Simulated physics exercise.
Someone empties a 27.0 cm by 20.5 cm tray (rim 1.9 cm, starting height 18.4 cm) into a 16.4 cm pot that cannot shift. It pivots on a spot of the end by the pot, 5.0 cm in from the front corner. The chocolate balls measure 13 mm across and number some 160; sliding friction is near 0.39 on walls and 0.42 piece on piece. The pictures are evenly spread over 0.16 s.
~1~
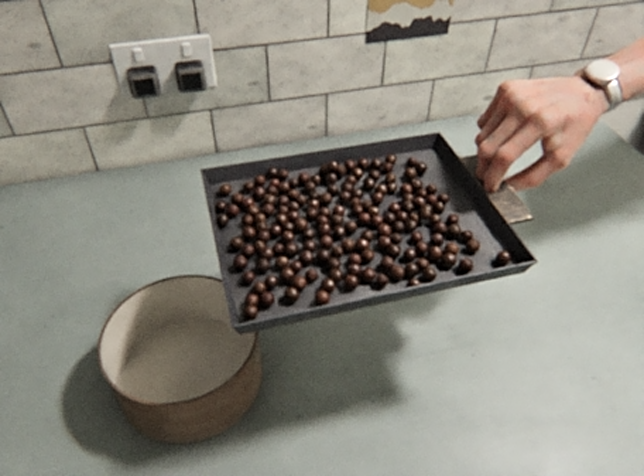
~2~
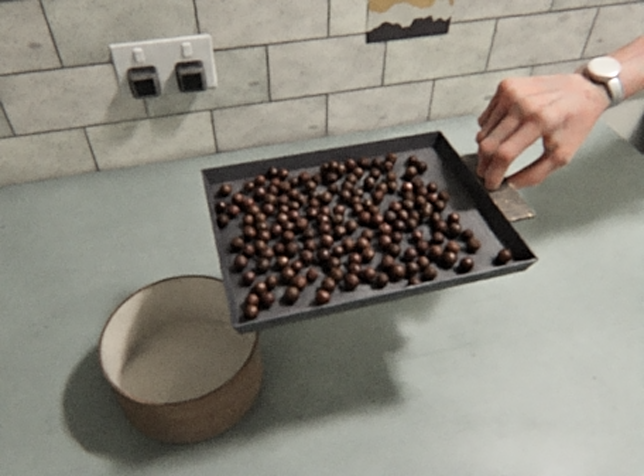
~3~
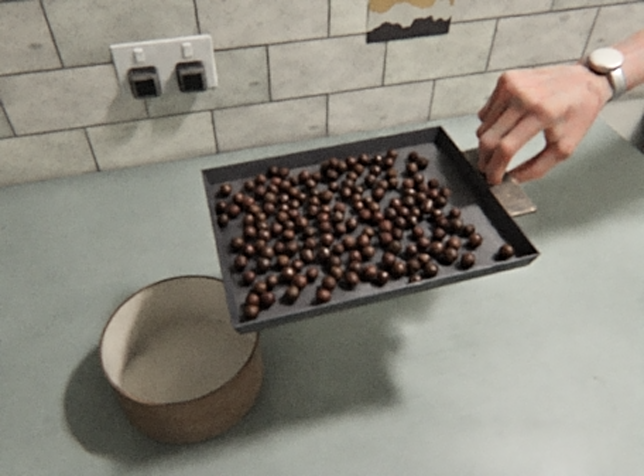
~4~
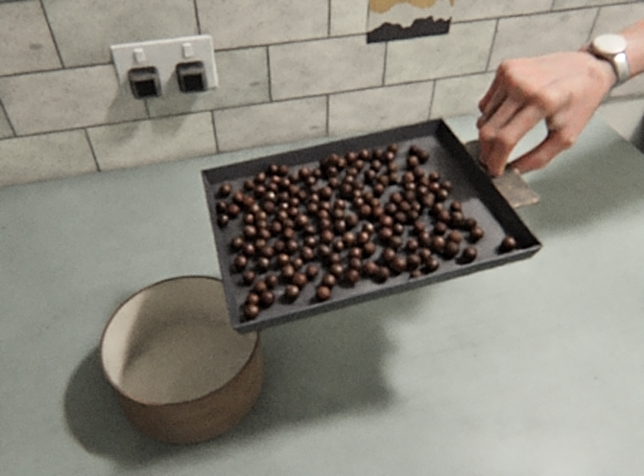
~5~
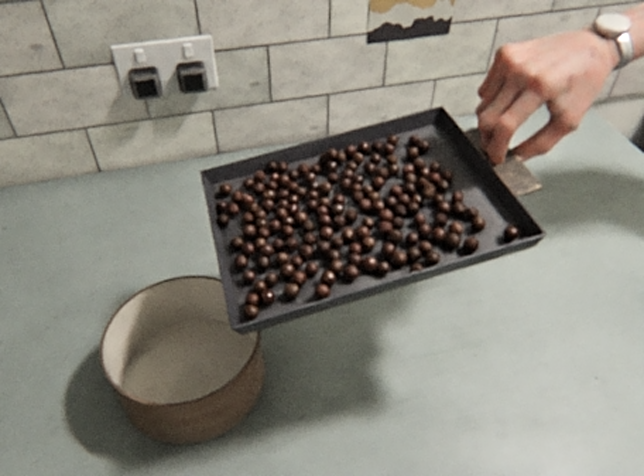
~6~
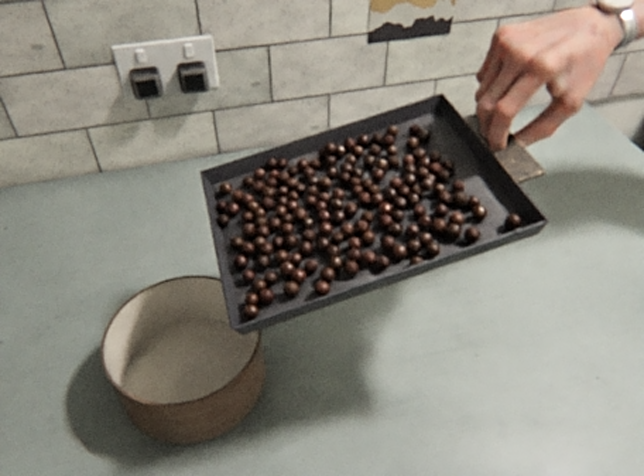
The clip shows a hand holding a dark tray of brown chocolate balls above a counter, beside a round pot; the hand gradually raises the tray's right end, tilting it slightly toward the pot while the balls barely shift.
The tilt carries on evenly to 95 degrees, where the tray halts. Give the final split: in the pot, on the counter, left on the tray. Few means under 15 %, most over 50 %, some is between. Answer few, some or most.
In the pot: Most; on the counter: Some; left on the tray: Few.
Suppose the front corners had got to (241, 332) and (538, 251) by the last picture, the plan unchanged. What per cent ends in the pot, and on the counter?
Pot 0, counter 100.
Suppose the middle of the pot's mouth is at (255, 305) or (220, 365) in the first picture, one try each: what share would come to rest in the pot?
Some 10 and 50 per cent.
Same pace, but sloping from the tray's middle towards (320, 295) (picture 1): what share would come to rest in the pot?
Some 5 per cent.
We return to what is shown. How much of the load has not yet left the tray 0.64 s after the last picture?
About 90 per cent.
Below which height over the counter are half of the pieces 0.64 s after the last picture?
Some 22 cm.
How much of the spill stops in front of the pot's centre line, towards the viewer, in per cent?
About 40 per cent.
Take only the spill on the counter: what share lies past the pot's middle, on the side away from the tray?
About 80 per cent.
Then, 0.39 s after the last picture, tilt 52 degrees; the tray holds 100 %, the pot 0 %.
Then, 0.64 s after the last picture, tilt 78 degrees; the tray holds 90 %, the pot 0 %.
Then, 1.01 s after the last picture, tilt 95 degrees; the tray holds 0 %, the pot 60 %.
In the end, pot 70 %, counter 30 %, tray 0 %.
